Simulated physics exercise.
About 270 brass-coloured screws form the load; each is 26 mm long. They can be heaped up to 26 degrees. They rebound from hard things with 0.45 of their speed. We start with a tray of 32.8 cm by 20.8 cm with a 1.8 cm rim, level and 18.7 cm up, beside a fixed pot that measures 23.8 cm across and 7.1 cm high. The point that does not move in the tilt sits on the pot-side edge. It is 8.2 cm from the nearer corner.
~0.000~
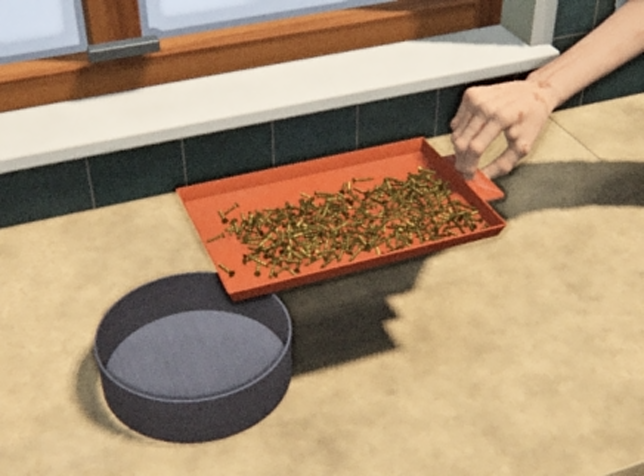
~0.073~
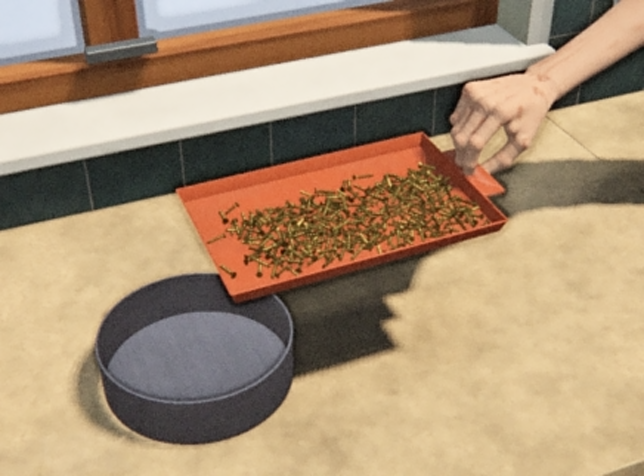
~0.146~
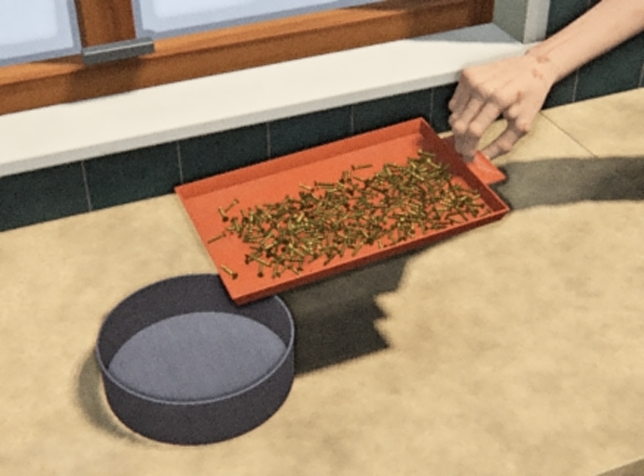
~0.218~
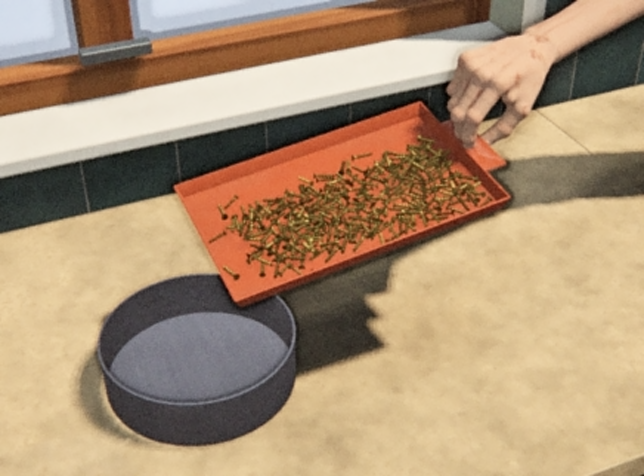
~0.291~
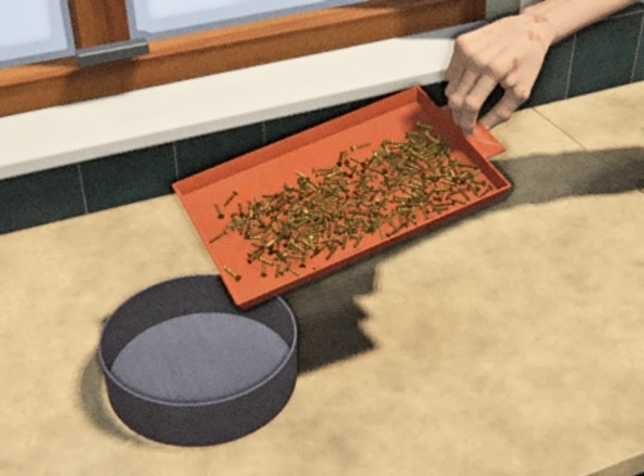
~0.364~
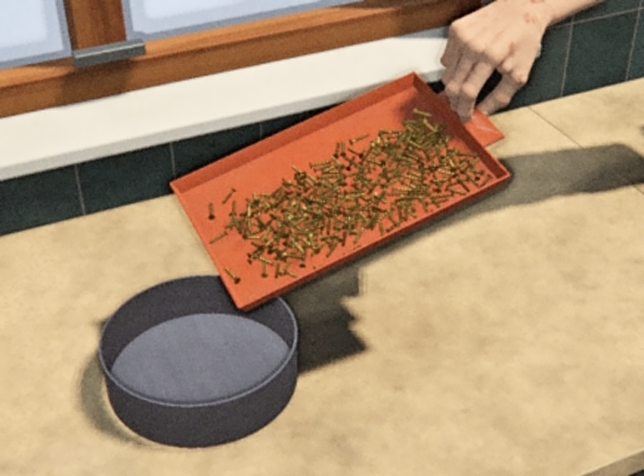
The clip shows a hand holding an orange-red tray of small brass-coloured screws beside a round dark pot on a countertop, then raising the tray's right end so that it slopes down to the left toward the pot.
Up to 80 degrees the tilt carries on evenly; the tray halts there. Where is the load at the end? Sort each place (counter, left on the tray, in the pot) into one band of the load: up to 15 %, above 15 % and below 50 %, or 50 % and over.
Counter: Between 15 and 50 %; tray: Up to 15 %; pot: 50 % and over.
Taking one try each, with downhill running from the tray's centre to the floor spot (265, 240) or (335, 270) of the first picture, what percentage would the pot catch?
I'd put it at about 90 per cent for the first tilt and about 30 per cent for the second.
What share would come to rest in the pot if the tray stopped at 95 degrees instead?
Estimate: Roughly 60 percent.
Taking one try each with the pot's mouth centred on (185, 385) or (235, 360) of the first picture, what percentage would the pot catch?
I'd say close to 100 percent for the first spot and 100 percent for the second.
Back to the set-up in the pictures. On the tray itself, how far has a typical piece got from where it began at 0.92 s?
By then it sits near 10 cm from where it began.
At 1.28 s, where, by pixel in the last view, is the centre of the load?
At that moment the load's centre is around (237, 320).
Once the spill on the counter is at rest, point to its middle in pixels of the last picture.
(242, 468), roughly.
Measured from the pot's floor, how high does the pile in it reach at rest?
Some 3.0 cm above the floor.
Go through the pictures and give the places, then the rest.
Tray tilt 0 degrees, front corners at (233, 288) and (499, 223); middle of the pieces at (357, 220); pot at (193, 331), in the first frame.
Tray tilt 1 degrees, front corners at (235, 290) and (501, 219); middle of the pieces at (358, 218), in the second frame.
Tray tilt 5 degrees, front corners at (237, 293) and (501, 208), lowest corner left front; middle of the pieces at (358, 211), in the third frame.
Tray tilt 9 degrees, front corners at (239, 295) and (503, 196), lowest corner left front; middle of the pieces at (358, 204), in the fourth frame.
Tray tilt 13 degrees, front corners at (240, 298) and (503, 185), lowest corner left front; middle of the pieces at (358, 197), in the fifth frame.
Tray tilt 17 degrees, front corners at (242, 301) and (502, 174), lowest corner left front; middle of the pieces at (356, 192); pot at (199, 335). The tray's pace is about 55 degrees a second, in the sixth frame.
Then, at 0.92 s, tilt 47 degrees; the tray holds 100 %, the pot 0 %.
After 1.28 s, tilt 66 degrees; the tray holds 45 %, the pot 10 %.
After 1.74 s, tilt 80 degrees; the tray holds 0 %, the pot 55 %.
At rest (2.4 s), counter 40 %, tray 0 %, pot 60 %.
